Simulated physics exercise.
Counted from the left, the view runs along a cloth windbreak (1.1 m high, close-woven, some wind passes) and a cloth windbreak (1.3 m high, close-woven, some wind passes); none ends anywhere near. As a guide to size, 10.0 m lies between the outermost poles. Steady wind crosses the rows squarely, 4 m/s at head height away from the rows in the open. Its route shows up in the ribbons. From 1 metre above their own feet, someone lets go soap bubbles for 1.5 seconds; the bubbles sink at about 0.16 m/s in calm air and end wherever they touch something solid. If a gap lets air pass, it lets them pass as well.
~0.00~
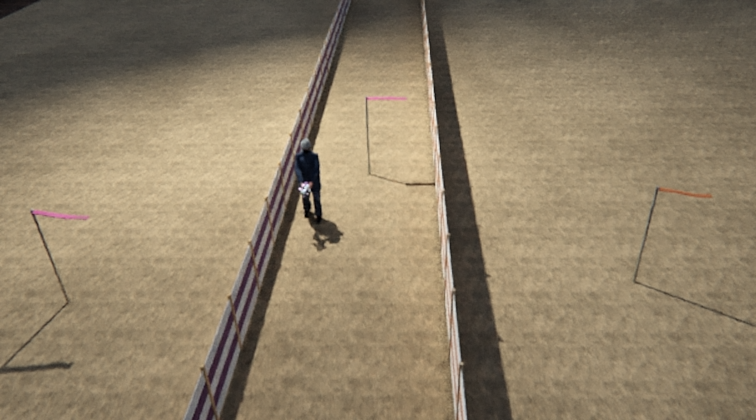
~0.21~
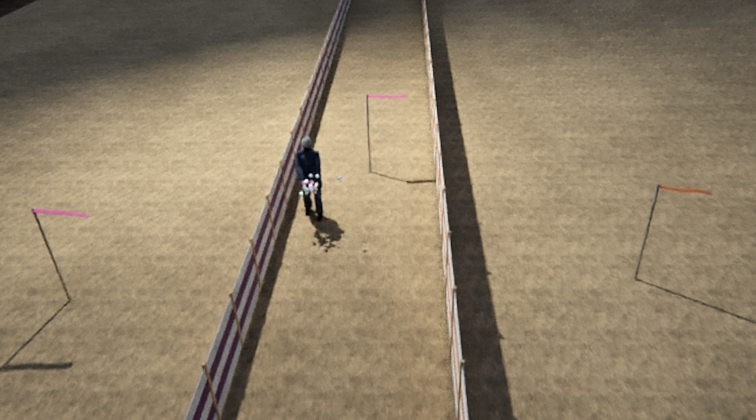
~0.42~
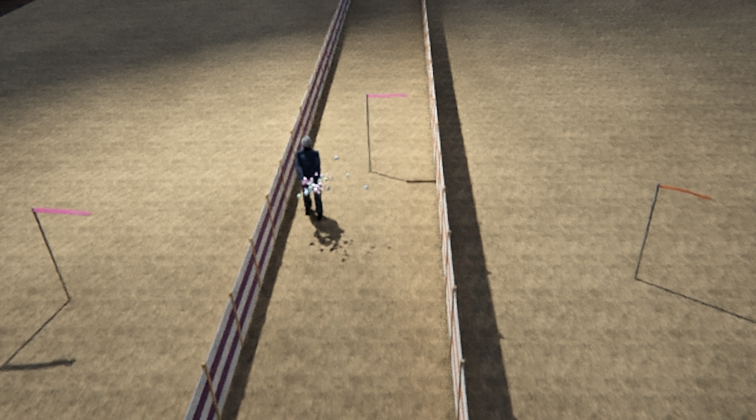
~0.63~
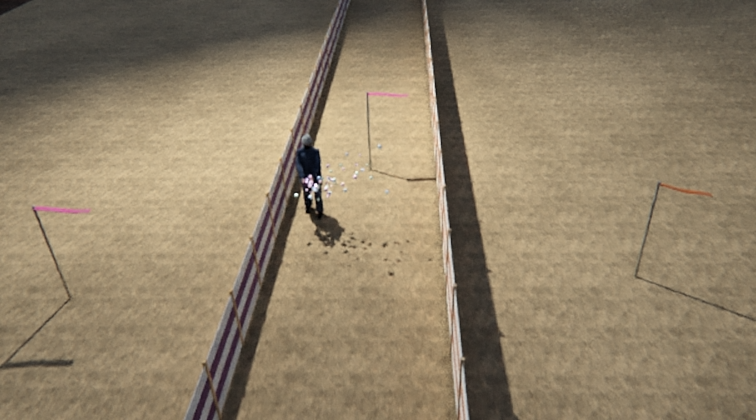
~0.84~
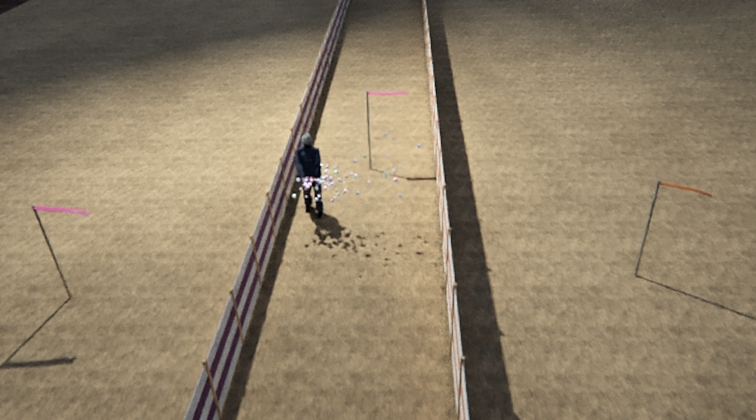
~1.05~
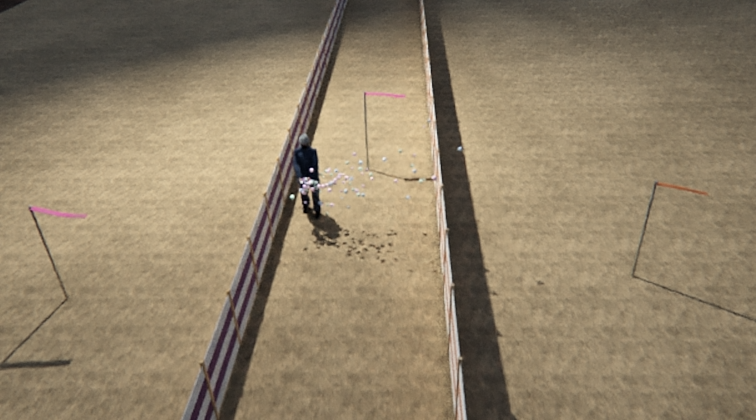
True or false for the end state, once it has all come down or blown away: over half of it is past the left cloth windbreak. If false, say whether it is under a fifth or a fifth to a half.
False, under a fifth.
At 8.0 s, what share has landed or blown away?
Looks like some 40 percent to me.
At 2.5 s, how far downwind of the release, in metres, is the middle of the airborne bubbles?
About 2.0 m.
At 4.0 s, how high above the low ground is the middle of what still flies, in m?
1.0 m.
After 2.5 s, 0 % is beyond the left cloth windbreak; 1 % has touched down or left; the middle of what still flies is 1.1 m above the low ground, near (413, 177).
After 4.0 s, 0 % is beyond the left cloth windbreak; 6 % has touched down or left; the middle of what still flies is 1.0 m above the low ground, near (521, 179).
After 8.0 s, 0 % is beyond the left cloth windbreak; 39 % has touched down or left.
After 20.0 s, 0 % is beyond the left cloth windbreak; 98 % has touched down or left.
After 45.0 s, 0 % is beyond the left cloth windbreak; 100 % has touched down or left.
